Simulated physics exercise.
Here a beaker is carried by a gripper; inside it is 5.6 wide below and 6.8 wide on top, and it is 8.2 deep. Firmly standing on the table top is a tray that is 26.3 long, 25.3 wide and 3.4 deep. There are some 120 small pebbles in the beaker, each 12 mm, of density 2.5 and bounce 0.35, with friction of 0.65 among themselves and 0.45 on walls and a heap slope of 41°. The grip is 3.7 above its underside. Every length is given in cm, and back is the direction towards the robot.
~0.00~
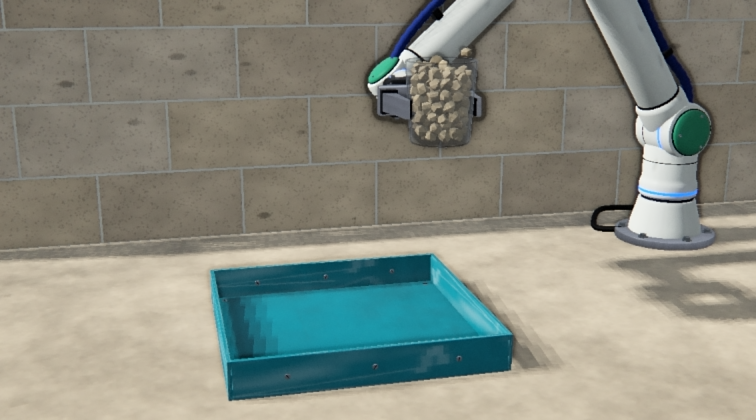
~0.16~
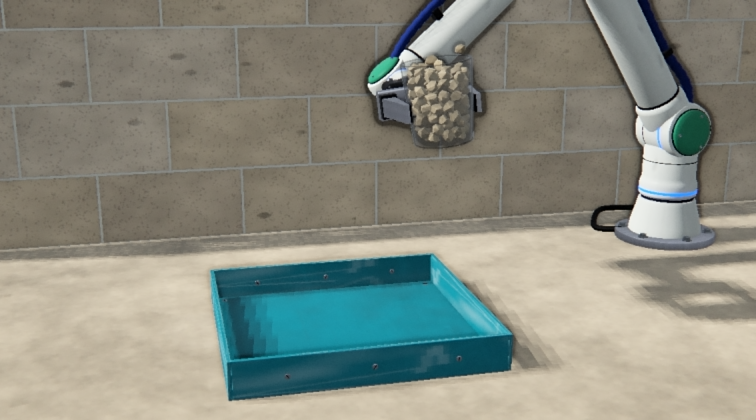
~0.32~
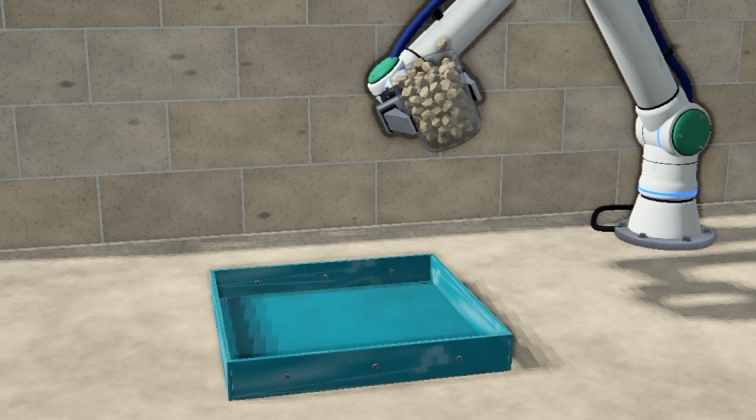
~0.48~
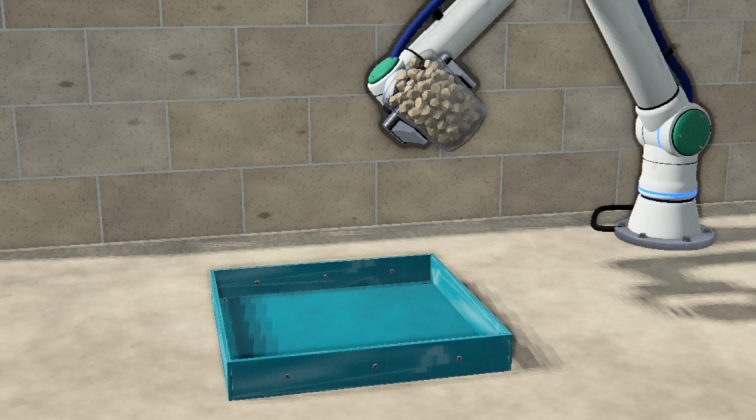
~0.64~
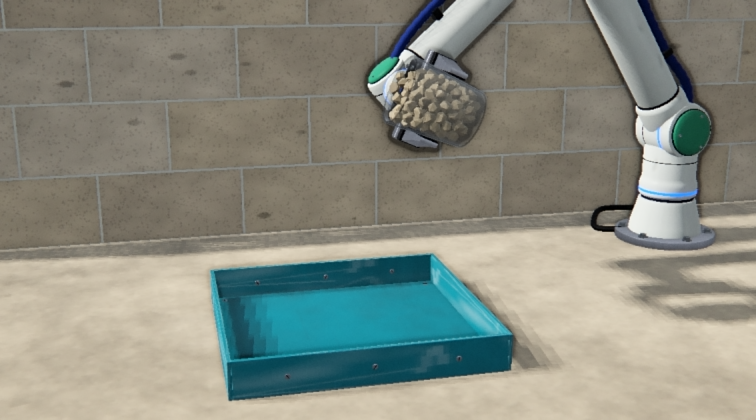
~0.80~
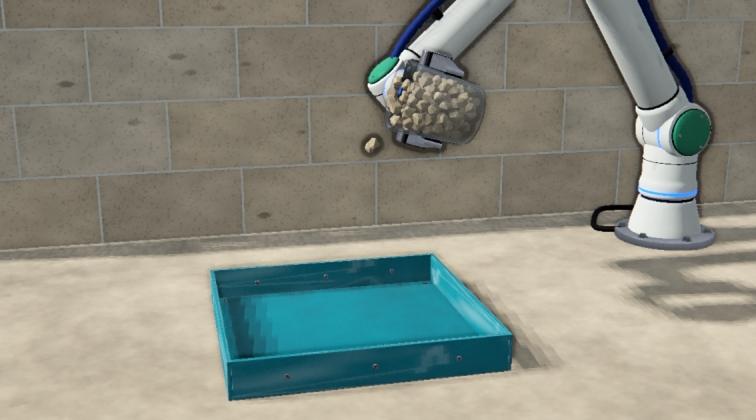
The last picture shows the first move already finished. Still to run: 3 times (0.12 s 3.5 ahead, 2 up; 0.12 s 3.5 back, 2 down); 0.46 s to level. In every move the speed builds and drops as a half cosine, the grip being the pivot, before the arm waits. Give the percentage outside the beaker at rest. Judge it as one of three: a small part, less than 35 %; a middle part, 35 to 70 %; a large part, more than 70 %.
A large part, more than 70 %.
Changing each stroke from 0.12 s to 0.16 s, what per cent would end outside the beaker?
Then roughly 45 percent.
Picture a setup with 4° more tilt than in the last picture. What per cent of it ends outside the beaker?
Roughly 85 percent.
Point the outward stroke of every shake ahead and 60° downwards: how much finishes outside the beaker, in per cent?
Roughly 15 percent of it.
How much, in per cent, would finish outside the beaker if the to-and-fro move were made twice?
Then roughly 65 percent.
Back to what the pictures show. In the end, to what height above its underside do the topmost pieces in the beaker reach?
Height at rest: About 3.5 centimetres.
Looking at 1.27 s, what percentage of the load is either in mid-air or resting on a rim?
Roughly 15 percent.
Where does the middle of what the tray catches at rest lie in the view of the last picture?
I'd put it at roughly (316, 328).
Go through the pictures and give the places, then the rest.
The first frame shows beaker middle at (440, 103), level; upper third of the load around (441, 78), from x 415 to 465, top at y 50; 123 in the beaker.
The second frame shows beaker middle at (440, 103), tilted 7° forward; upper third of the load around (438, 78), from x 415 to 465, top at y 50.
The third frame shows beaker middle at (439, 103), tilted 25° forward; upper third of the load around (434, 81), from x 400 to 470, top at y 45.
The fourth frame shows beaker middle at (438, 104), tilted 48° forward; upper third of the load around (430, 86), from x 395 to 475, top at y 65.
The fifth frame shows beaker middle at (437, 105), tilted 66° forward; upper third of the load around (427, 88), from x 395 to 475, top at y 75.
The sixth frame shows beaker middle at (437, 106), tilted 73° forward; upper third of the load around (429, 92), from x 370 to 475, top at y 80; 121 in the beaker, 2 in flight or on a rim.
After 1.27 s, tilted 73° forward, highest piece 25 above the table; 58 in the tray, 45 in the beaker, 1 on the table or floor, 19 in flight or on a rim.
After 1.74 s, tilted 38° forward, highest piece 26 above the table; 94 in the tray, 27 in the beaker, 1 on the table or floor, 1 in flight or on a rim.
After 2.18 s, level, highest piece 24 above the table; 95 in the tray, 27 in the beaker, 1 on the table or floor.
After 3.23 s, level, highest piece 24 above the table; 95 in the tray, 27 in the beaker, 1 on the table or floor.
At rest, 95 in the tray, 27 in the beaker, 1 on the table or floor. That is 78 % outside the beaker.
